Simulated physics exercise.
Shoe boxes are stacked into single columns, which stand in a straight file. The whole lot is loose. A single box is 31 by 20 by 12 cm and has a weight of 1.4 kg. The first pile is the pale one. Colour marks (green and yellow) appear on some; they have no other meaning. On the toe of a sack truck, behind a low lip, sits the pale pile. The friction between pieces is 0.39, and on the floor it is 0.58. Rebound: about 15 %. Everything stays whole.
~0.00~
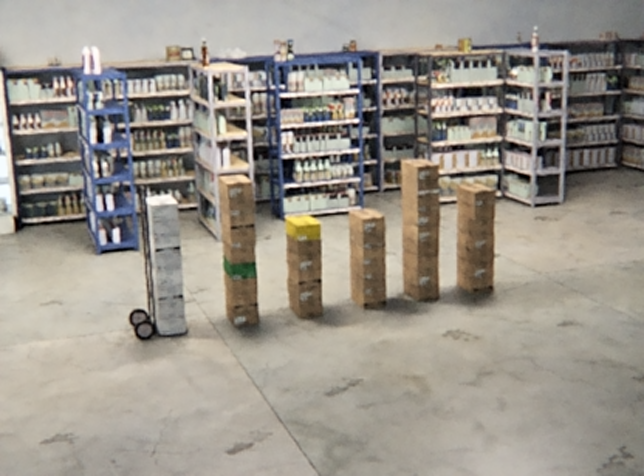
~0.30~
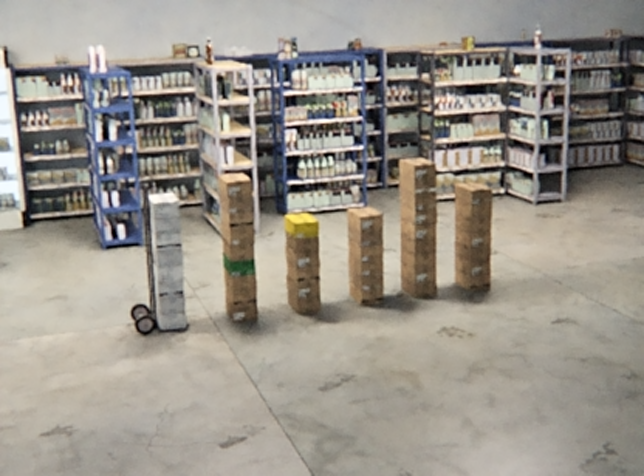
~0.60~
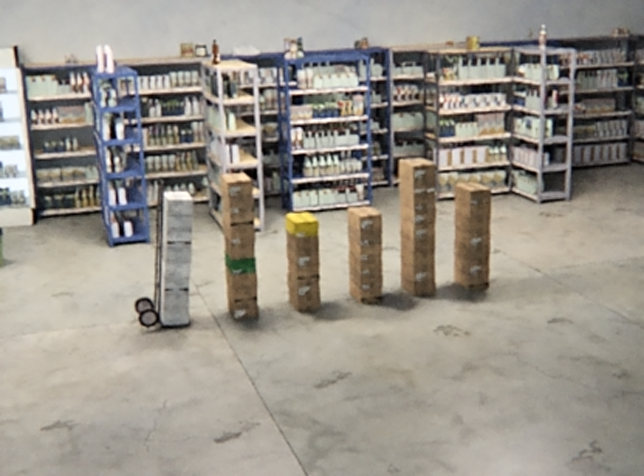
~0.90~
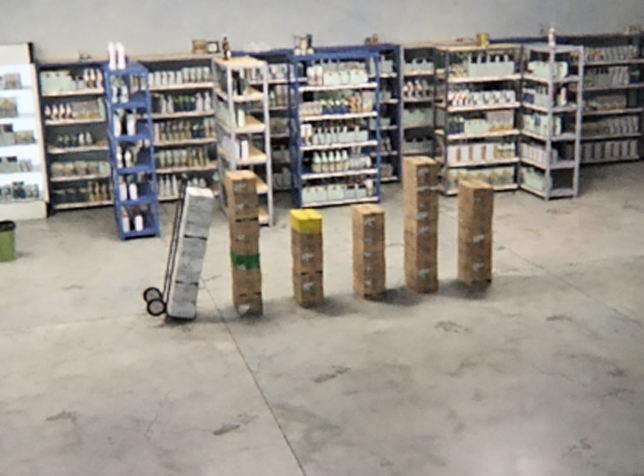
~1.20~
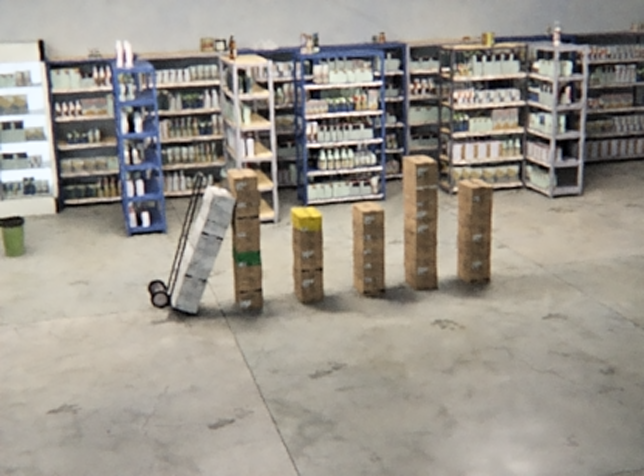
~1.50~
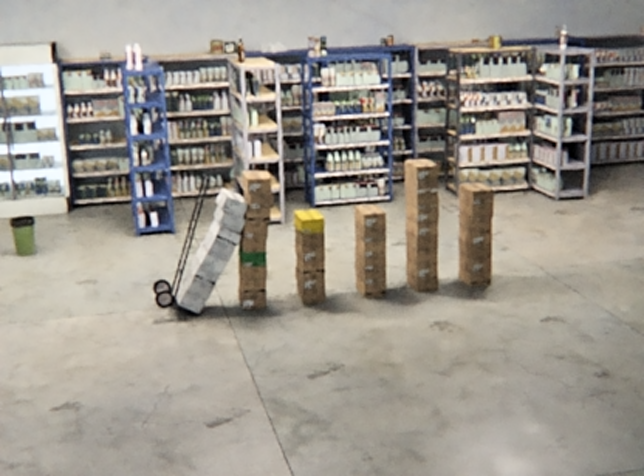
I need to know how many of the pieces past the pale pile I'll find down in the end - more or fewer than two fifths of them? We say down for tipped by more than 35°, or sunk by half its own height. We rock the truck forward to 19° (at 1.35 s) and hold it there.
You'll find more than two fifths down.
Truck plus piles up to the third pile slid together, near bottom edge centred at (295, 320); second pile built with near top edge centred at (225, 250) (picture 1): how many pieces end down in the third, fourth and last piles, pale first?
Third 6, fourth 0, last 0.
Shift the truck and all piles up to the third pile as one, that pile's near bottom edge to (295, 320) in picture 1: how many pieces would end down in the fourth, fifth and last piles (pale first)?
Count of fallen pieces - fourth: 5; fifth: 8; last: 7.
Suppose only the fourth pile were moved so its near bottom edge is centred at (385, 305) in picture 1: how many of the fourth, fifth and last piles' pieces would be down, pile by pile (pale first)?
Pile tally - fourth: 6, fifth: 9, last: 7.
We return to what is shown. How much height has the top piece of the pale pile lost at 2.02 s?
About 20 cm.
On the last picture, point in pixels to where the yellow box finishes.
Near (414, 252).
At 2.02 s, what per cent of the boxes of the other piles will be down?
By then 0 %.
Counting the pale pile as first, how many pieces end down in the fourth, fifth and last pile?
The fourth pile gives 6, the fifth 8, the last 7.
After 2.02 s, 8 of the pale pile down; none of the 37 other boxes down, 9 disturbed; green box leaning 23°.
After 2.50 s, 8 of the pale pile down; 11 of the 37 other boxes down; green box leaning 24°, 17 cm lower; yellow box leaning 21°, 6 cm lower.
After 3.32 s, 8 of the pale pile down; 21 of the 37 other boxes down; green box leaning 38°, 20 cm lower; yellow box leaning 31°, 28 cm lower.
After 4.04 s, 8 of the pale pile down; 36 of the 37 other boxes down; green box leaning 38°, 20 cm lower; yellow box leaning 35°, 35 cm lower.
At rest (5.1 s), 8 of the pale pile down; 36 of the 37 other boxes down; green box leaning 38°, 20 cm lower; yellow box leaning 35°, 35 cm lower. That is 97 per cent. As the last picture would show them, middles, green box near (323, 271), yellow box near (414, 251).
